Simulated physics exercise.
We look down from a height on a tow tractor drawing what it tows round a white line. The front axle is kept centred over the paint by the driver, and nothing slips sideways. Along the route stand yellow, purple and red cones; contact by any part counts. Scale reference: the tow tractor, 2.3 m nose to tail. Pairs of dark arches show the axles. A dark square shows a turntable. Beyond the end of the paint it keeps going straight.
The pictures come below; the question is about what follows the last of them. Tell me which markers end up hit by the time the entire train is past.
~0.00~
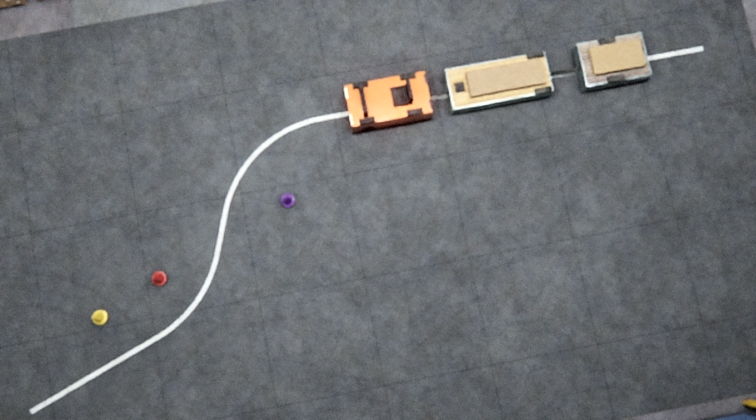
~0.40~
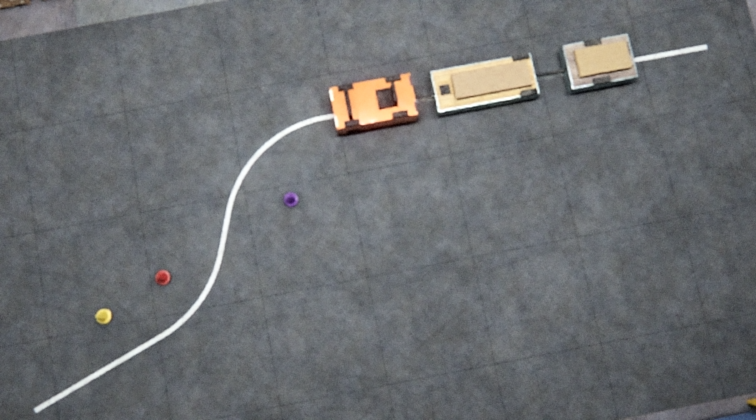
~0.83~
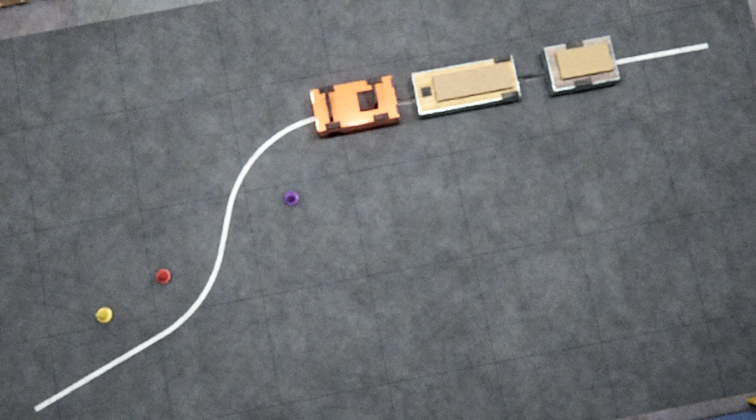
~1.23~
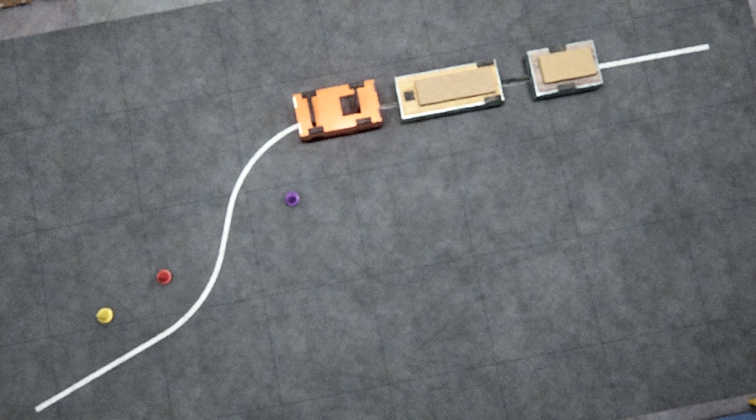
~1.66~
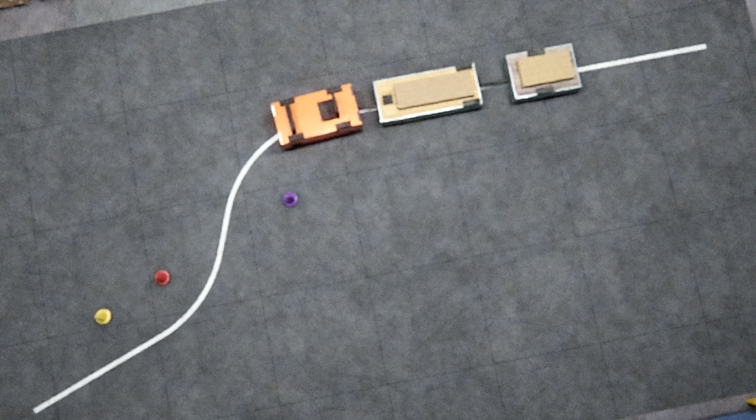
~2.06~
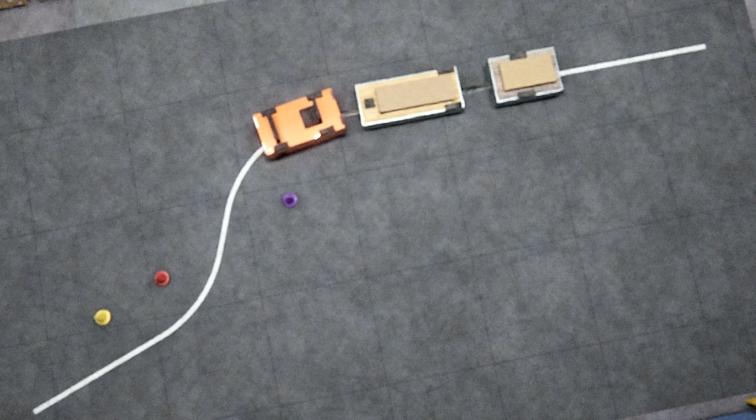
Yellow stays clear. Purple gets clipped. Red gets clipped.
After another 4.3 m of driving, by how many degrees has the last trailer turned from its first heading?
The last trailer ends up roughly 5° off its starting direction.
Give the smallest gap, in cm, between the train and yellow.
Yellow has 10 to spare.
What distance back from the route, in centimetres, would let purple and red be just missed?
Purple 25, red 15.
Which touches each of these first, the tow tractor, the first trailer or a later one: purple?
Purple gets touched first by the foremost trailer.
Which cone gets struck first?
That would be purple.
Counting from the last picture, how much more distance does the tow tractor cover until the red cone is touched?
Distance to contact: Approx. 10.0 m.
Then, 4.8 s in, the last axle is at (411, 97) of the last picture, on the line.
Then, 6.5 s in, the last axle is at (347, 120) of the last picture, 35 cm off the line; the first trailer has hit purple.
Then, 9.7 s in, the last axle is at (247, 214) of the last picture, 70 cm off the line; the first trailer has hit red.
Then, 13.6 s in, the last axle is at (112, 348) of the last picture, 35 cm off the line; yellow has been passed with 10 cm to spare.
Then, 15.7 s in, the last axle is at (28, 407) of the last picture, 15 cm off the line; 2 of 3 struck in all.
